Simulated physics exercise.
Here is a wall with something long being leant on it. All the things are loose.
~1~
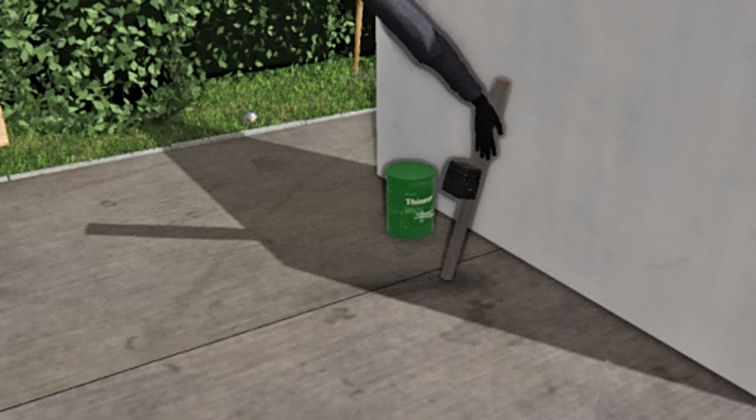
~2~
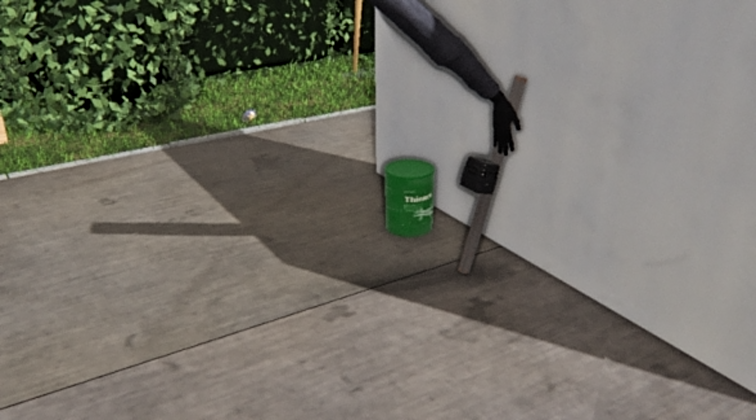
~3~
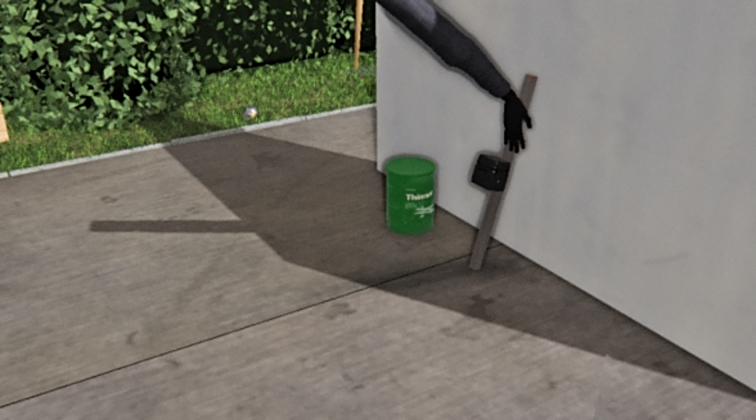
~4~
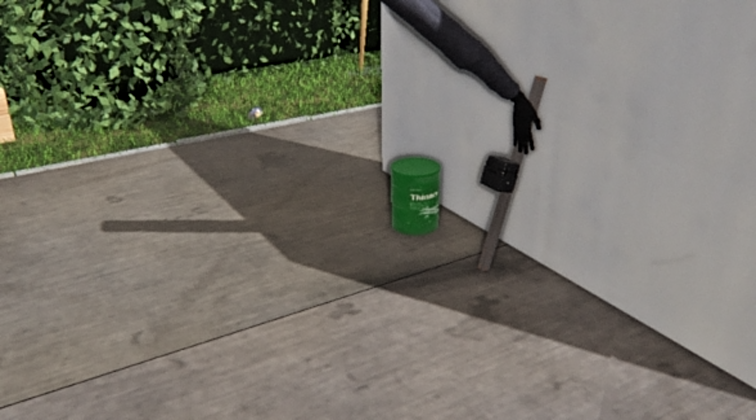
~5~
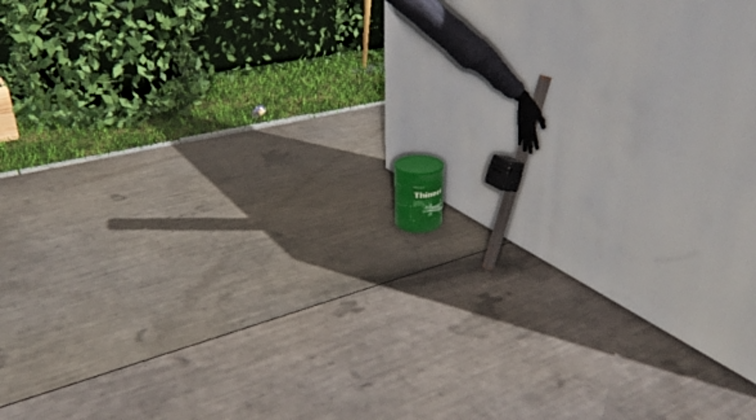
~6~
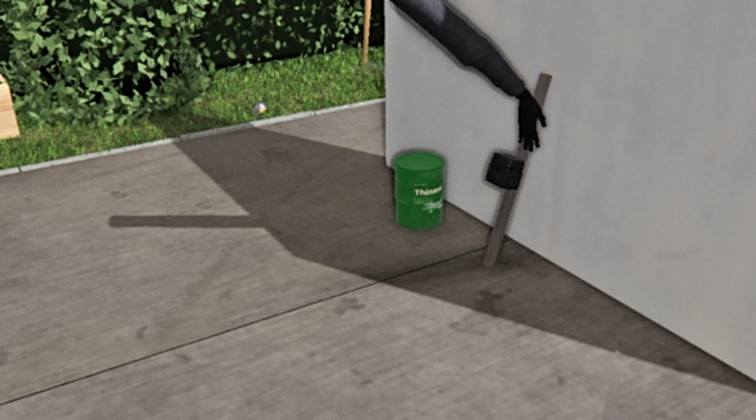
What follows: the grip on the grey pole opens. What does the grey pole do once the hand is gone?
Outcome: The pole holds.
Then, 0.20 s later than the last frame, all is still.
Then, 0.50 s later than the last frame, grey pole resting near (516, 174).
When it is over, both as before. End places, in pixels of the last picture, grey pole near (516, 174). The pole remains leaning.
